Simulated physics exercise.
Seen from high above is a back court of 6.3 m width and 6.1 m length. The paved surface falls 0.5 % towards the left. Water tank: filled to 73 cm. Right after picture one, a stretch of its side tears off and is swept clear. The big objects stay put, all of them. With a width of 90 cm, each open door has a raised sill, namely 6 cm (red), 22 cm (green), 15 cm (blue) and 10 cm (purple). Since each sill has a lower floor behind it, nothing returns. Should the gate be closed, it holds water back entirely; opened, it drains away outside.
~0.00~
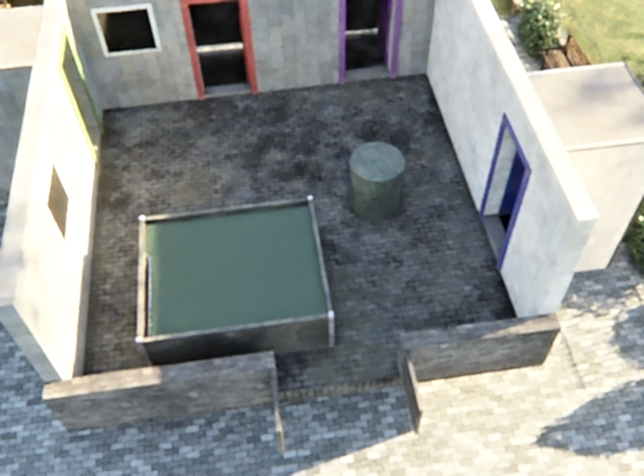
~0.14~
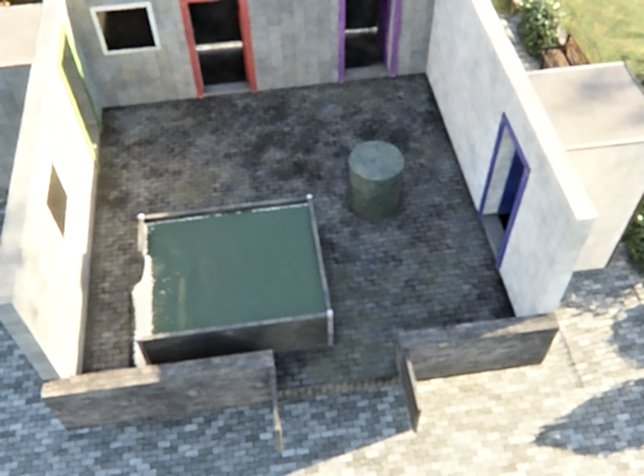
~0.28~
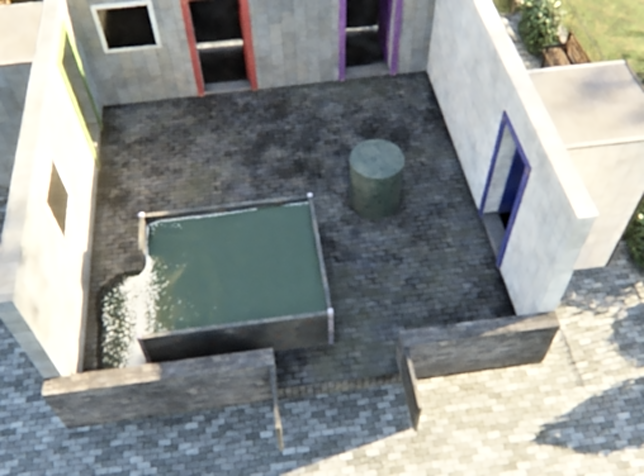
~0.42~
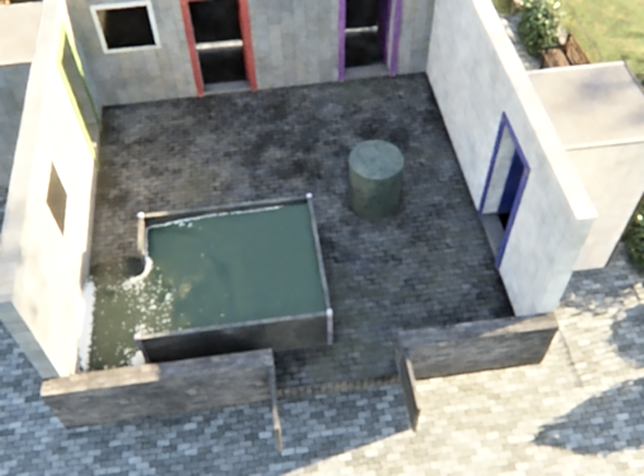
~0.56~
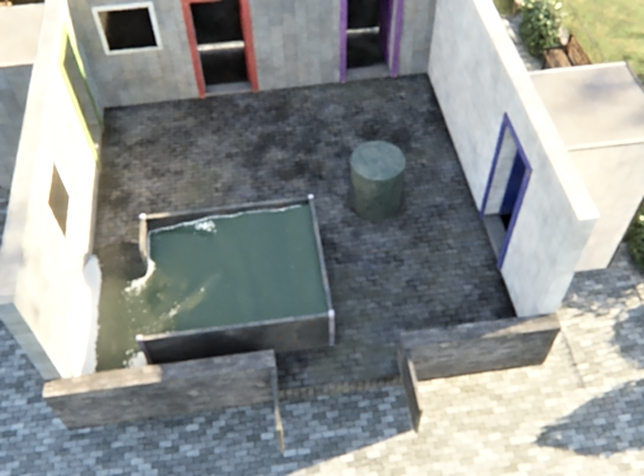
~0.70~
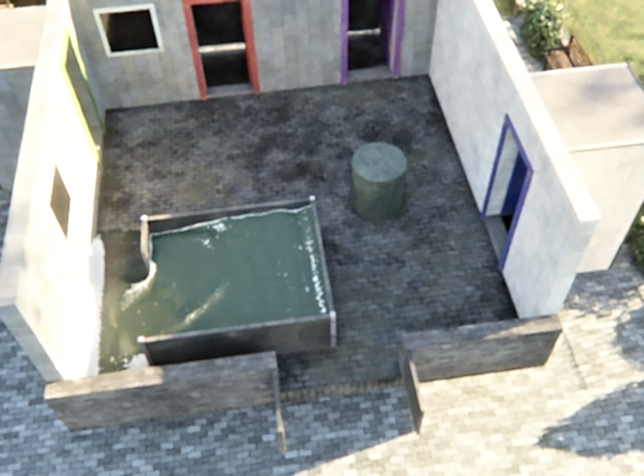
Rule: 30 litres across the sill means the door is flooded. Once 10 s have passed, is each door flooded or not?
At that moment the red door is flooded, the green door is not flooded, the blue door is not flooded, the purple door is not flooded.
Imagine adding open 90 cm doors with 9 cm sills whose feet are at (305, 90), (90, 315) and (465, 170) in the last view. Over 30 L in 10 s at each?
The first one doesn't reach it, the second one exceeds it, and the third one doesn't reach it.
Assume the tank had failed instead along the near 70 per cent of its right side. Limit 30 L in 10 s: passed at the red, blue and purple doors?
Note: Red short of the mark, blue beyond the mark, purple beyond the mark.
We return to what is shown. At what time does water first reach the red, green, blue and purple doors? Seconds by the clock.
The front reaches red at 2.6 s, green at 1.4 s, blue at 3.2 s, purple at 3.8 s.
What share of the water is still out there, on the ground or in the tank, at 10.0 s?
Roughly 86 per cent is still there.
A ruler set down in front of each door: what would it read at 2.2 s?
Measured in centimetres, the red door gives 0, the green door 6, the blue door 0 and the purple door 0.
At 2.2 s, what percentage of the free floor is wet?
Around 40 per cent.
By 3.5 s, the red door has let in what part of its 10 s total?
By that time, around 25 per cent.
After 1.4 s water covers 20 % of the floor and is deepest (74 cm) near (84, 404); red door not reached, green door 1 cm at the sill, 0 L in, blue door not reached, purple door not reached.
After 2.2 s water covers 40 % of the floor and is deepest (58 cm) near (84, 404); red door not reached, green door 6 cm at the sill, 0 L in, blue door not reached, purple door not reached.
After 3.5 s water covers 55 % of the floor and is deepest (32 cm) near (105, 121); red door 16 cm at the sill, 30 L in, green door 7 cm at the sill, 0 L in, blue door 5 cm at the sill, 0 L in, purple door not reached.
After 6.0 s water covers 80 % of the floor and is deepest (28 cm) near (86, 368); red door 10 cm at the sill, 87 L in, green door 12 cm at the sill, 0 L in, blue door 3 cm at the sill, 0 L in, purple door 5 cm at the sill, 0 L in.
After 10.0 s water covers 95 % of the floor and is deepest (14 cm) near (84, 404); red door 9 cm at the sill, 113 L in, green door 10 cm at the sill, 0 L in, blue door 6 cm at the sill, 0 L in, purple door 13 cm at the sill, 8 L in.
